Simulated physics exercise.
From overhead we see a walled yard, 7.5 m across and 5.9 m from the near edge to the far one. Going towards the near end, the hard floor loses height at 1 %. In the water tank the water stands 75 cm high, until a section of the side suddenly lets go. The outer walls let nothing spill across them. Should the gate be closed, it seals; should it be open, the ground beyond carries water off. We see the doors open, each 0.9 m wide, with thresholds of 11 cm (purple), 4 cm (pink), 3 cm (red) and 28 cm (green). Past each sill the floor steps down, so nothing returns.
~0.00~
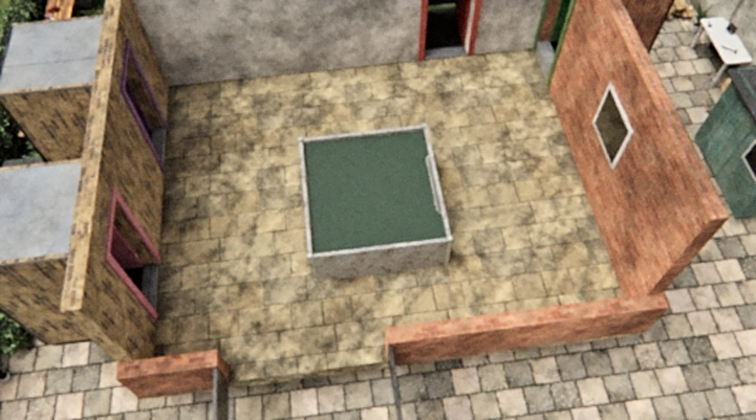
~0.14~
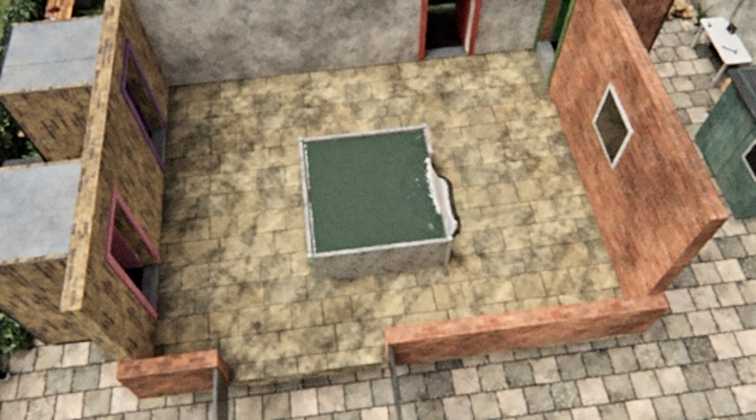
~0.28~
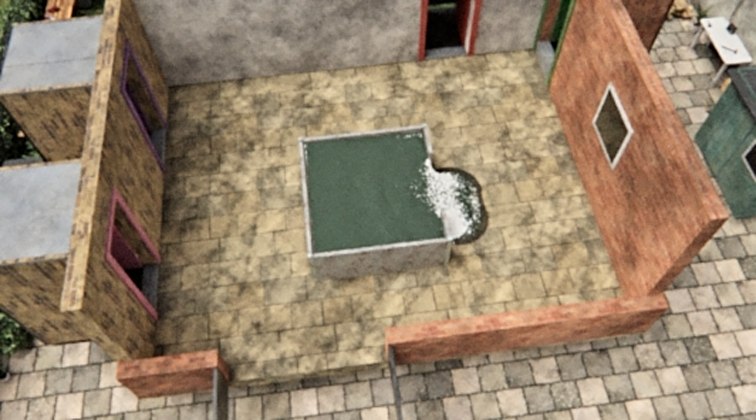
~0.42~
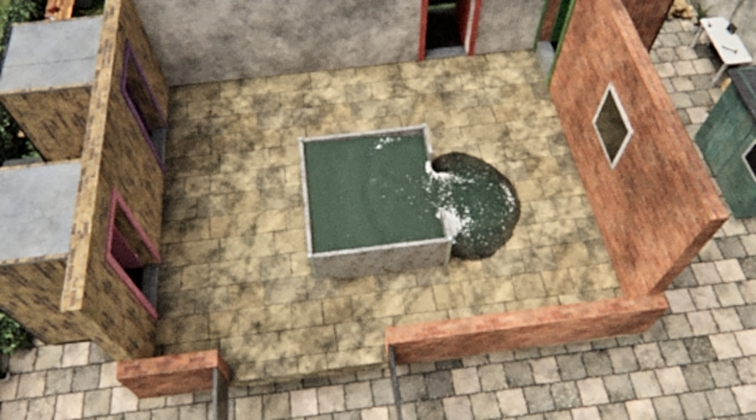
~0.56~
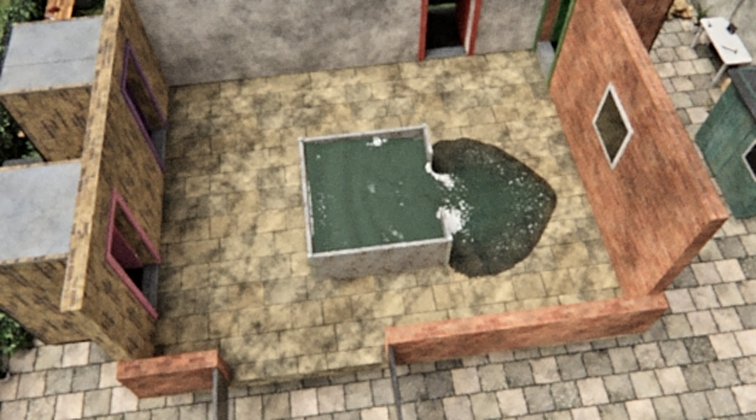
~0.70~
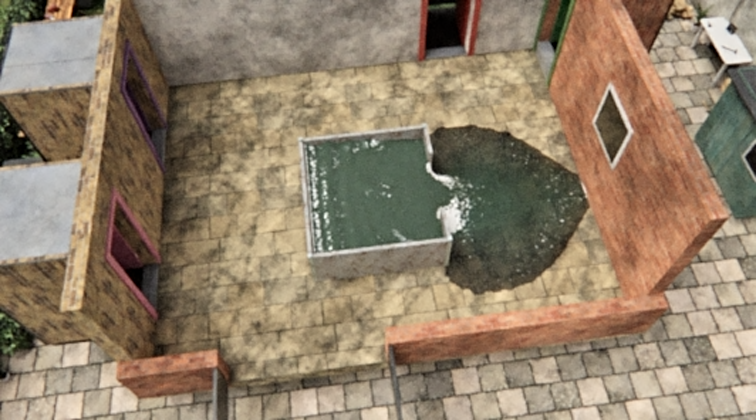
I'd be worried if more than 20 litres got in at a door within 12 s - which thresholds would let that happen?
As I see it, my guess is the purple door lets through less than the limit, my guess is the pink door lets through more than the limit, my guess is the red door lets through more than the limit, my guess is the green door lets through less than the limit.
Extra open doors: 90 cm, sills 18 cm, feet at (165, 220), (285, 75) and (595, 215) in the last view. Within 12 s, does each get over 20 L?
Check each in turn: The first fails, the second fails, the third succeeds.
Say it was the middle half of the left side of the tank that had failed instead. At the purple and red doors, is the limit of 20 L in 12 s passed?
Checking each door against the limit: Purple tops it, red does not exceed it.
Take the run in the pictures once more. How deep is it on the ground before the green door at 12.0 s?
It's some 6.5 centimetres deep.
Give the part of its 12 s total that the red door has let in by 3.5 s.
Roughly 5 percent is in by then.
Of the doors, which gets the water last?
That would be the purple door.
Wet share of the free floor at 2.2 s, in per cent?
Some 30 per cent of the floor is wet.
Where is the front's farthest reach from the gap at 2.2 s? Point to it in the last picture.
Point: Roughly (533, 53) in the last view.
After 1.4 s water covers 25 % of the floor and is deepest (43 cm) near (442, 208); purple door not reached, pink door not reached, red door not reached, green door not reached.
After 2.2 s water covers 30 % of the floor and is deepest (46 cm) near (623, 304); purple door not reached, pink door not reached, red door not reached, green door 12 cm at the sill, 0 L in.
After 3.5 s water covers 45 % of the floor and is deepest (30 cm) near (627, 314); purple door not reached, pink door not reached, red door 10 cm at the sill, 6 L in, green door 21 cm at the sill, 1 L in.
After 7.0 s water covers 95 % of the floor and is deepest (17 cm) near (605, 317); purple door 7 cm at the sill, 0 L in, pink door 9 cm at the sill, 39 L in, red door 7 cm at the sill, 72 L in, green door 13 cm at the sill, 1 L in.
After 12.0 s water covers 100 % of the floor and is deepest (12 cm) near (153, 376); purple door 9 cm at the sill, 1 L in, pink door 9 cm at the sill, 89 L in, red door 5 cm at the sill, 109 L in, green door 7 cm at the sill, 1 L in.
